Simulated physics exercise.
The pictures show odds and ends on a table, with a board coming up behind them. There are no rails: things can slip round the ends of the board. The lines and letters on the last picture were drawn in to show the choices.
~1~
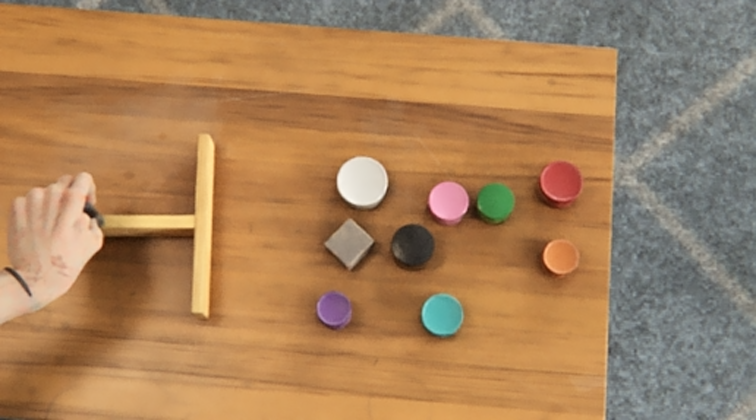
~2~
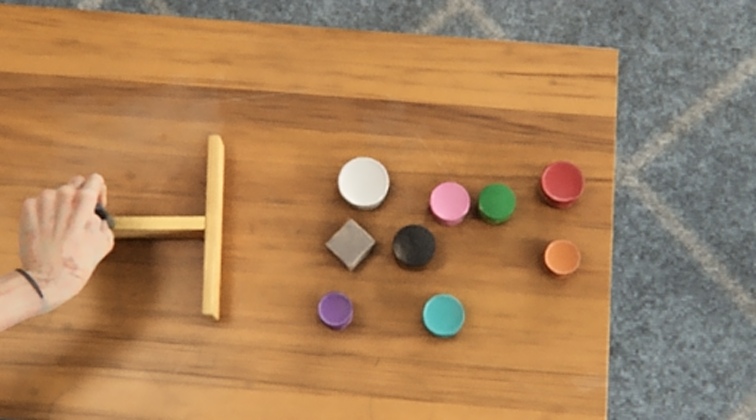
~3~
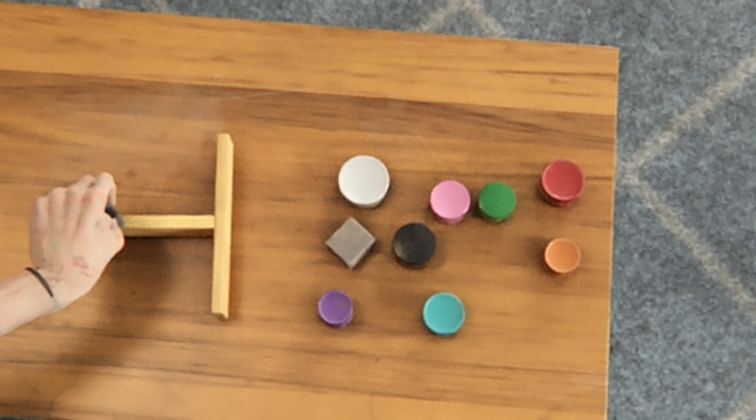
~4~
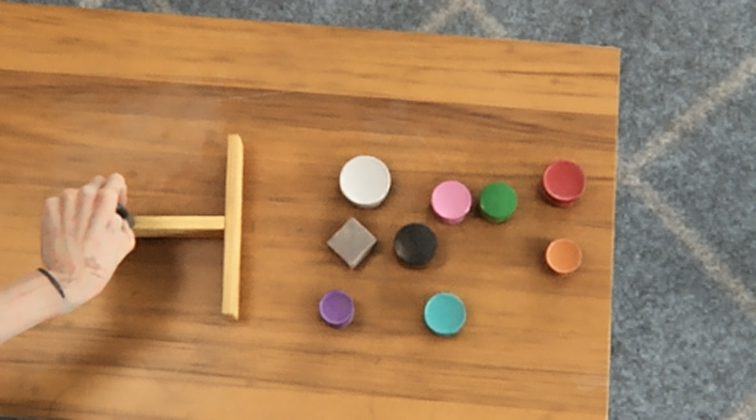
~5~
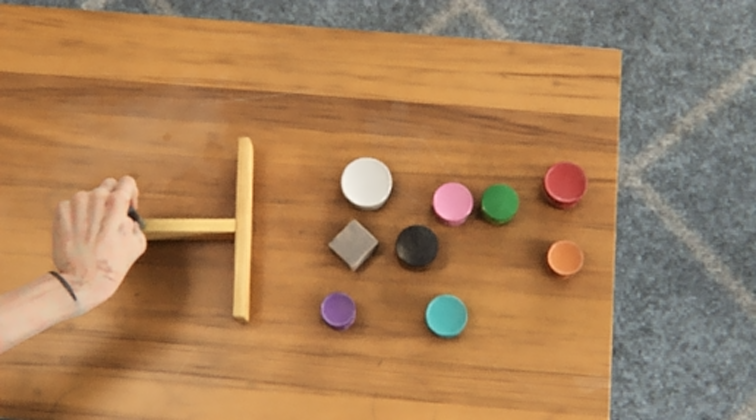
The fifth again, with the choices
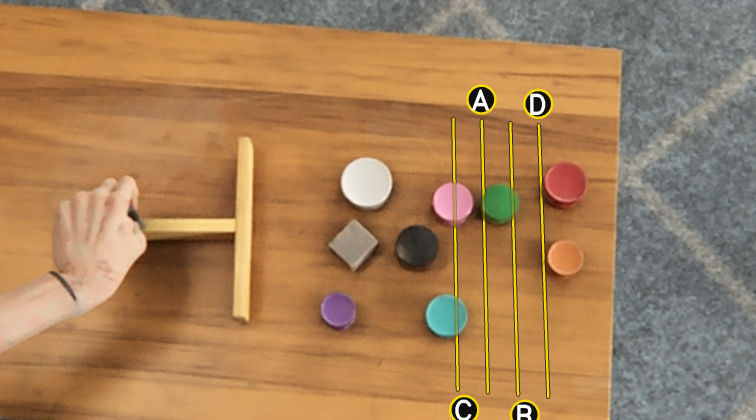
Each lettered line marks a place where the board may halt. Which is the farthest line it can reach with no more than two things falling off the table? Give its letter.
It should halt at D.
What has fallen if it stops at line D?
The orange jar goes over.
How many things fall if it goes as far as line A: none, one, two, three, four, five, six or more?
The count is none.
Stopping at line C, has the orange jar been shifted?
By then, no.
On the marked copy, A at (485, 252); B at (514, 255); C at (456, 250); D at (544, 257).
With D. Early on, board (351, 234); purple tub (374, 313); white tub (383, 186).
Further on, board (460, 242); red jar (571, 185); green pot (534, 198).
At the end, board (543, 249); orange jar over the edge; red jar (616, 163); one fallen.
As for the rest, A is within the limit but short; B is within the limit but short; C is within the limit but short.
